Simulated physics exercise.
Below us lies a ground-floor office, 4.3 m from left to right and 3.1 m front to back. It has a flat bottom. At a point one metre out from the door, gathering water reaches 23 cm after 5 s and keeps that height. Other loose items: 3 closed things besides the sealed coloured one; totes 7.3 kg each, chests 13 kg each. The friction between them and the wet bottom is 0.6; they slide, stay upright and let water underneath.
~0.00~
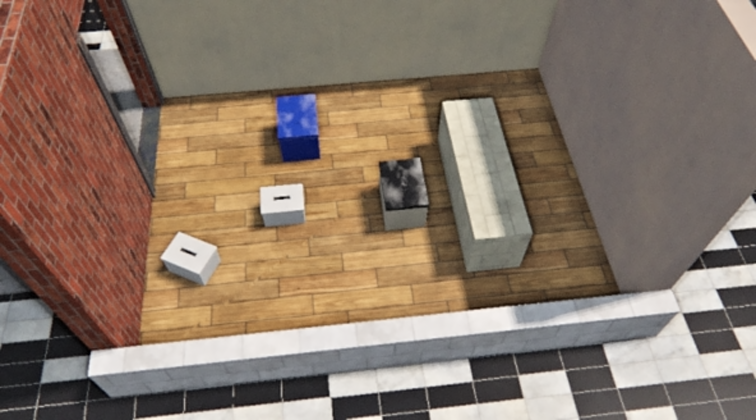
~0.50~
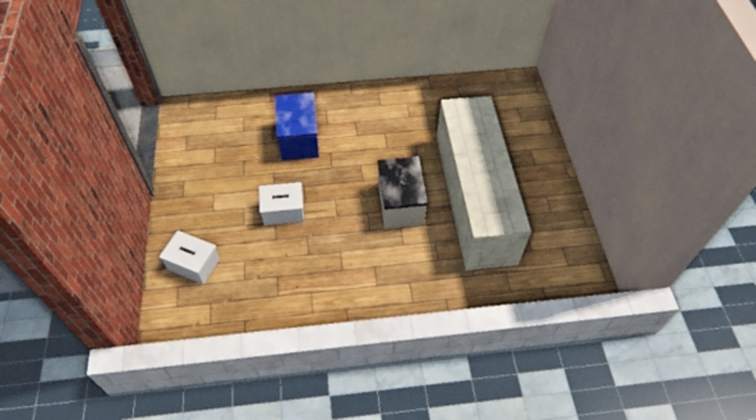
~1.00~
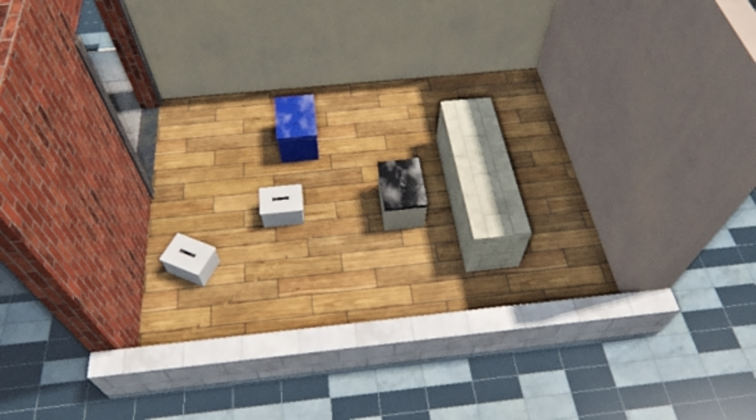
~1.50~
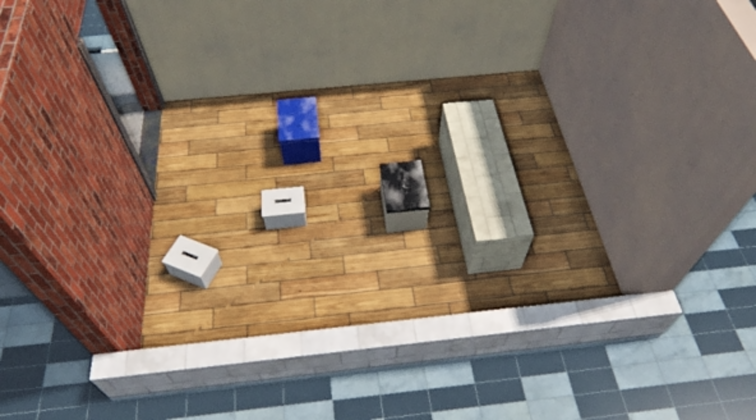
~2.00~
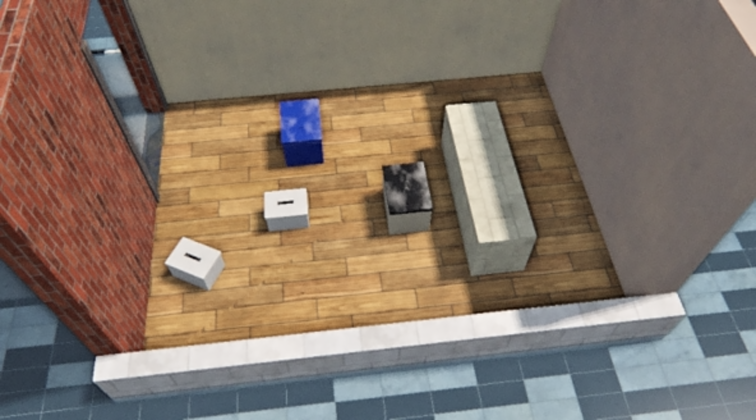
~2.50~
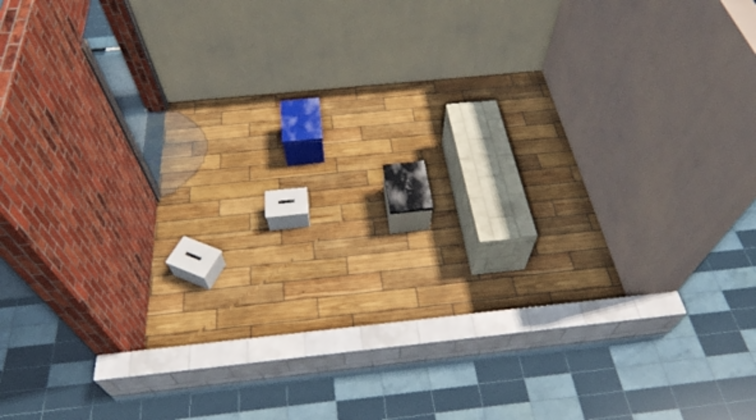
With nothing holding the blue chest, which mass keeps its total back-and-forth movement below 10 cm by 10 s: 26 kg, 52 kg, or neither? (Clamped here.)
Going by the pictures, it is pinned only by the heavier mass.
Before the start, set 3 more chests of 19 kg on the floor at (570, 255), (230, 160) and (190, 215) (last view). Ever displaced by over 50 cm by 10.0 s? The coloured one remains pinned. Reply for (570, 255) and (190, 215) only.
In turn: Short of it, less.
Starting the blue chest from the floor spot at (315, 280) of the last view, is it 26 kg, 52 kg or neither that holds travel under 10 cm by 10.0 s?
So both weights work.
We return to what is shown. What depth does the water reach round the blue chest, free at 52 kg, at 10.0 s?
Depth: Approx. 10 cm.
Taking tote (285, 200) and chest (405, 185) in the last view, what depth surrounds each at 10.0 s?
Depth approx. 12 cm / 10 cm.
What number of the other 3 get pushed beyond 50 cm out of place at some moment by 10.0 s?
The count comes to 1.
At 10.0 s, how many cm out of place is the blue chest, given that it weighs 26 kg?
About 80 cm off its spot.
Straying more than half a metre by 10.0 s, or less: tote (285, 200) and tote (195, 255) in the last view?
So that's further for the first and not as far for the second.
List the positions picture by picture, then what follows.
In the first frame, the blue chest at (297, 116), on the bottom; water covers 0.0 m2; 0 of 4 have shifted.
In the second frame, the blue chest at (296, 114) rests on the ground; 0.0 m2 under water; 0 of 4 have shifted.
In the third frame, the blue chest at (295, 116), on the bottom; 0.0 m2 under water; 0 of 4 have shifted.
In the fourth frame, the blue chest at (298, 118) rests on the ground; 0.0 m2 under water; 0 of 4 have shifted.
In the fifth frame, the blue chest at (300, 120), on the bottom; 0.0 m2 under water; 0 of 4 have shifted.
In the sixth frame, the blue chest at (301, 119), on the bottom; water covers 0.4 m2; 0 of 4 have shifted.
After 3.5 s the blue chest would be 0 cm from its start with 26 kg and 0 cm from its start with 52 kg; 2 cm of water round it then.
After 4.5 s the blue chest would be 0 cm from its start with 26 kg and 0 cm from its start with 52 kg; 5 cm of water round it then.
After 7.0 s the blue chest would be 33 cm from its start with 26 kg and 0 cm from its start with 52 kg; 8 cm of water round it then.
After 10.0 s the blue chest would be 89 cm from its start with 26 kg and 0 cm from its start with 52 kg; 10 cm of water round it then.
